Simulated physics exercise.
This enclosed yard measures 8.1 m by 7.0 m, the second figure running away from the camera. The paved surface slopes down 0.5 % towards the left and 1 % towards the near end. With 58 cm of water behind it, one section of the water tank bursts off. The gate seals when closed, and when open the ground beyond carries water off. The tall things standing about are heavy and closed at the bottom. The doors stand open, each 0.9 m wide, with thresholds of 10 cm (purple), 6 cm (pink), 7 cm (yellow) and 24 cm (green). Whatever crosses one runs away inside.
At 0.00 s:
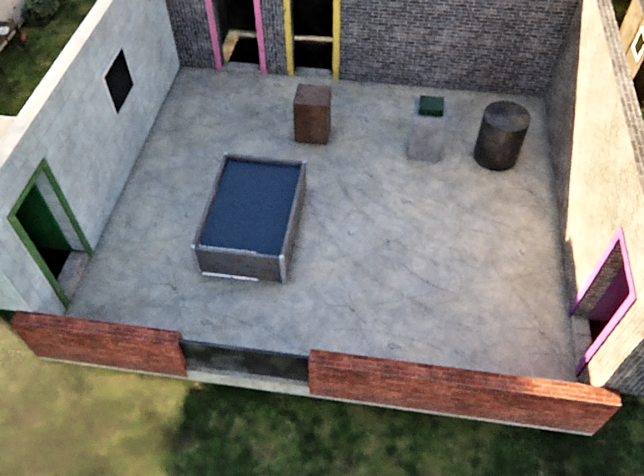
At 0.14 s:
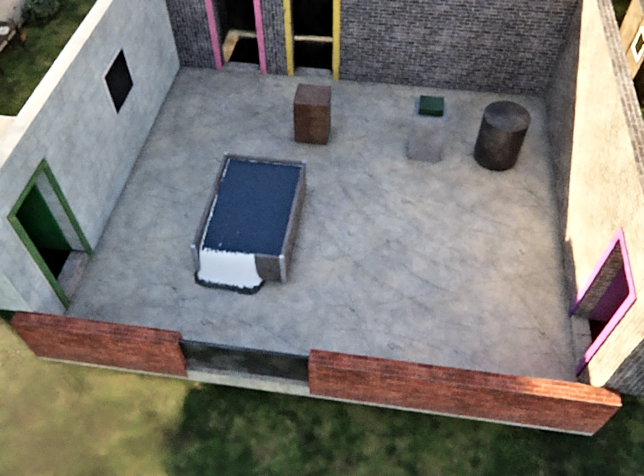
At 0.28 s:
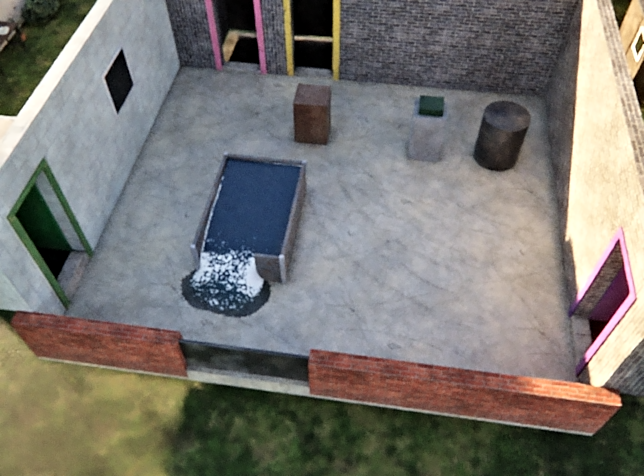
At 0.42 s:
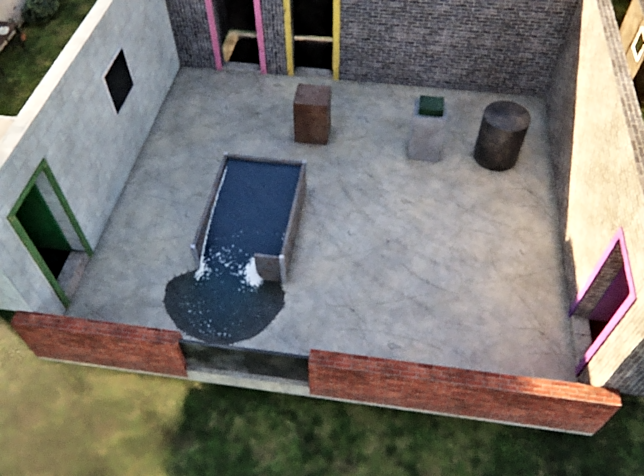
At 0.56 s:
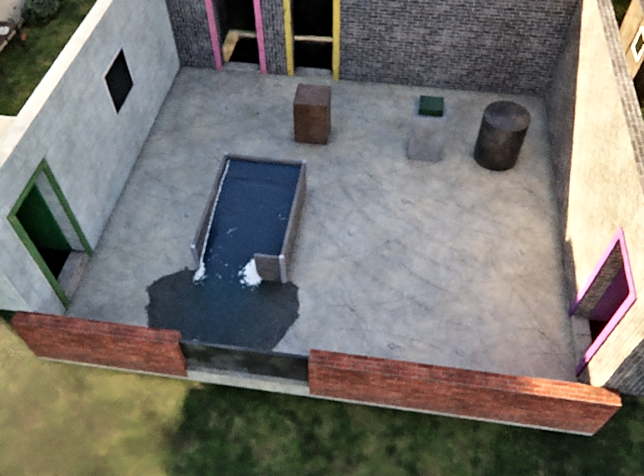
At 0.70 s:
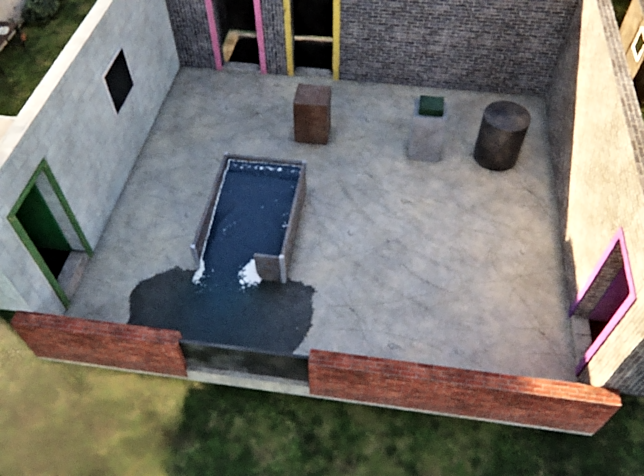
Dark water bursts from the near end of a grey rectangular tank in a walled, paved yard, seen from a high, steady viewpoint. A brown box, a small green-topped block and a dark cylinder stand behind it, with green, pink, yellow and magenta doorways around. White froth tumbles through the opening, then a dark pool spreads across the paving towards the low brick wall while the tank's level drops slightly.
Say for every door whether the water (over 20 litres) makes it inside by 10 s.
Door by door: At the purple door it does not reach the limit; at the pink door it stays under the limit; at the yellow door it keeps below the limit; at the green door it stays under the limit.
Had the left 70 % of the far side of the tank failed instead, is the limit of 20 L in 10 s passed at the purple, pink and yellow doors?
Then: Purple below, pink above, yellow over.
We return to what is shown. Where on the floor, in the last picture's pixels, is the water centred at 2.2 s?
At about (225, 283).
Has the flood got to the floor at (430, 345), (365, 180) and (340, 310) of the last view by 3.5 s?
In turn: Under water, not reached, flooded.
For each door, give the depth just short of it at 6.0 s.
In cm: Purple 7, pink 7, yellow 0, green 12.
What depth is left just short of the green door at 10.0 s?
Roughly 6.5 cm deep.
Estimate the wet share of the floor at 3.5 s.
Some 35 per cent of it.
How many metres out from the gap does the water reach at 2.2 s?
Roughly 4.4 m.
After 1.4 s water covers 10 % of the floor and is deepest (36 cm) near (200, 346); purple door not reached, pink door not reached, yellow door not reached, green door not reached.
After 2.2 s water covers 15 % of the floor and is deepest (36 cm) near (64, 339); purple door not reached, pink door not reached, yellow door not reached, green door 17 cm at the sill, 0 L in.
After 3.5 s water covers 35 % of the floor and is deepest (26 cm) near (64, 339); purple door 7 cm at the sill, 0 L in, pink door not reached, yellow door not reached, green door 18 cm at the sill, 0 L in.
After 6.0 s water covers 60 % of the floor and is deepest (16 cm) near (54, 338); purple door 7 cm at the sill, 1 L in, pink door 7 cm at the sill, 0 L in, yellow door not reached, green door 12 cm at the sill, 1 L in.
After 10.0 s water covers 80 % of the floor and is deepest (8 cm) near (54, 338); purple door 4 cm at the sill, 2 L in, pink door 5 cm at the sill, 2 L in, yellow door 3 cm at the sill, 0 L in, green door 7 cm at the sill, 1 L in.
